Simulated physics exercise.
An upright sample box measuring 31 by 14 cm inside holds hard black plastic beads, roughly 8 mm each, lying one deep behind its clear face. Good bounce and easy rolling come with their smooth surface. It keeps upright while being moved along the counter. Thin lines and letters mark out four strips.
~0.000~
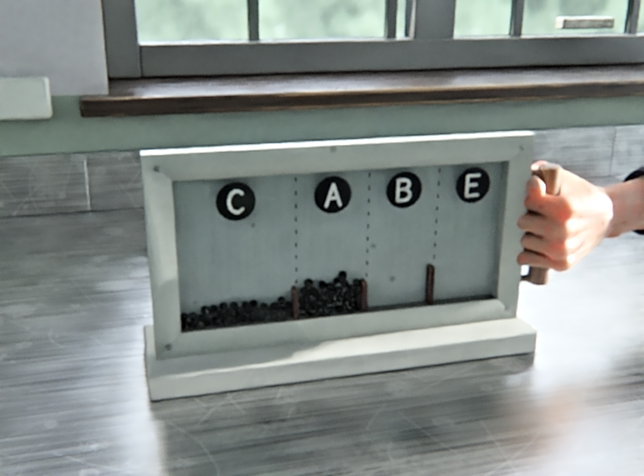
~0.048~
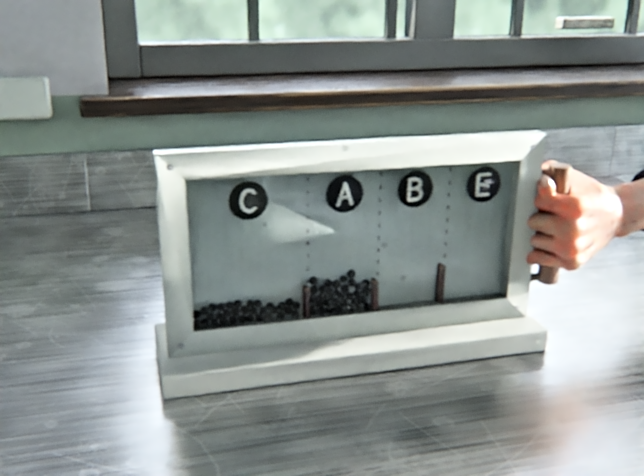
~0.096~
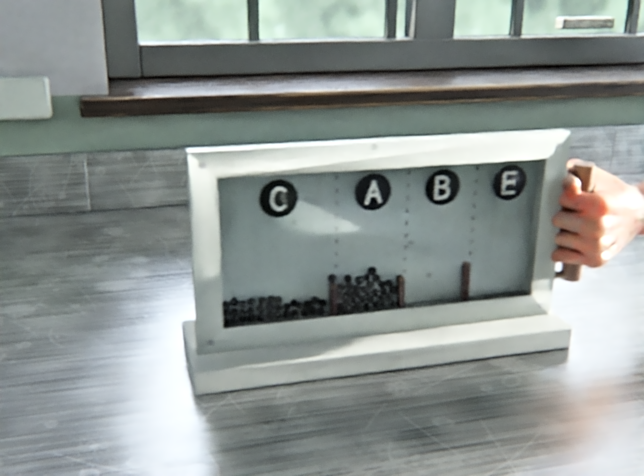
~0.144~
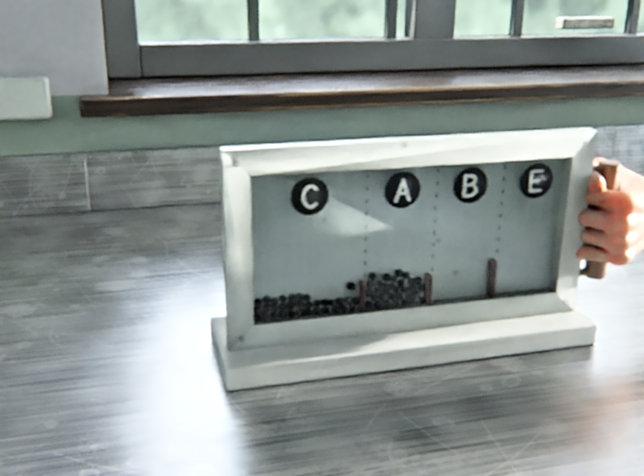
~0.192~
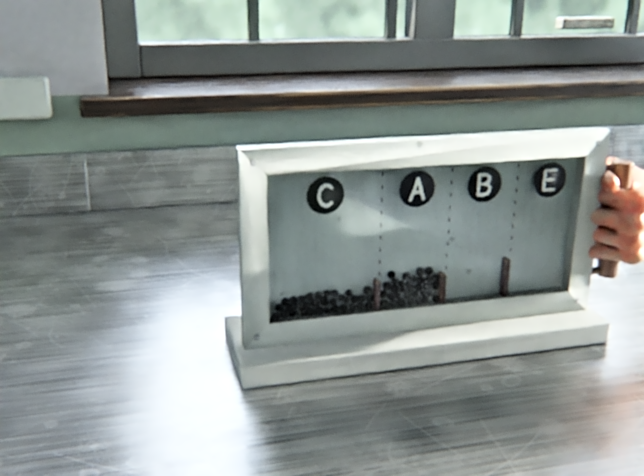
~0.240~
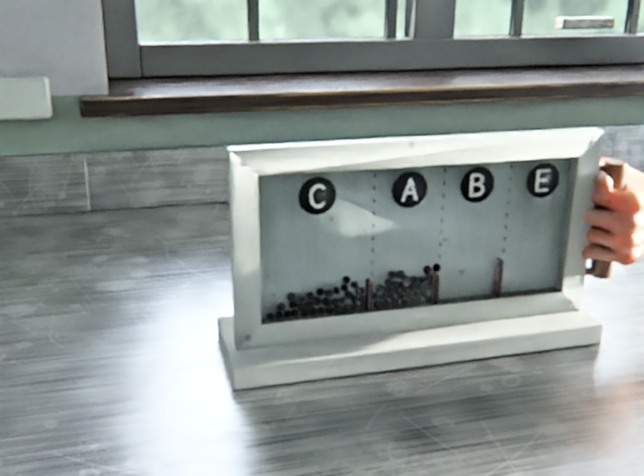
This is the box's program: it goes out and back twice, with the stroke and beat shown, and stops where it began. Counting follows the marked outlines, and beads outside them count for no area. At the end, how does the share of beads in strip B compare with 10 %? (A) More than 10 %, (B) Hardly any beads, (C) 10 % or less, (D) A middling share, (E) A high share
(C) 10 % or less.
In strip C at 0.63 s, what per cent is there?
It comes to close to 50 percent.
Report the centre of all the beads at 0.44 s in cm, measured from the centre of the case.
The middle sits around 6 cm left of it and 5 cm below it.
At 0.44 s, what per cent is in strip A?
It comes to roughly 45 %.
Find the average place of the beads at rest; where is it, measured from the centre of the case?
About 6 cm left and 6 cm below.
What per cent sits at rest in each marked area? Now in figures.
Strip A: 45; strip B: 5; strip C: 50; strip E: 0.
After 0.44 s, it is 1 cm to the right; the beads' middle is 6 cm left of and 5 cm below the centre; A 45 %, B 5 %, C 50 %.
After 0.63 s, it is 8 cm to the right; the beads' middle is 5 cm left of and 6 cm below the centre; A 45 %, B 5 %, C 50 %.
After 0.80 s, it is at its start; the beads' middle is 6 cm left of and 6 cm below the centre; A 50 %, B 5 %, C 50 %.
Settled by 1.6 s, it is at its start; A 45 %, B 5 %, C 50 %, E 0 %.
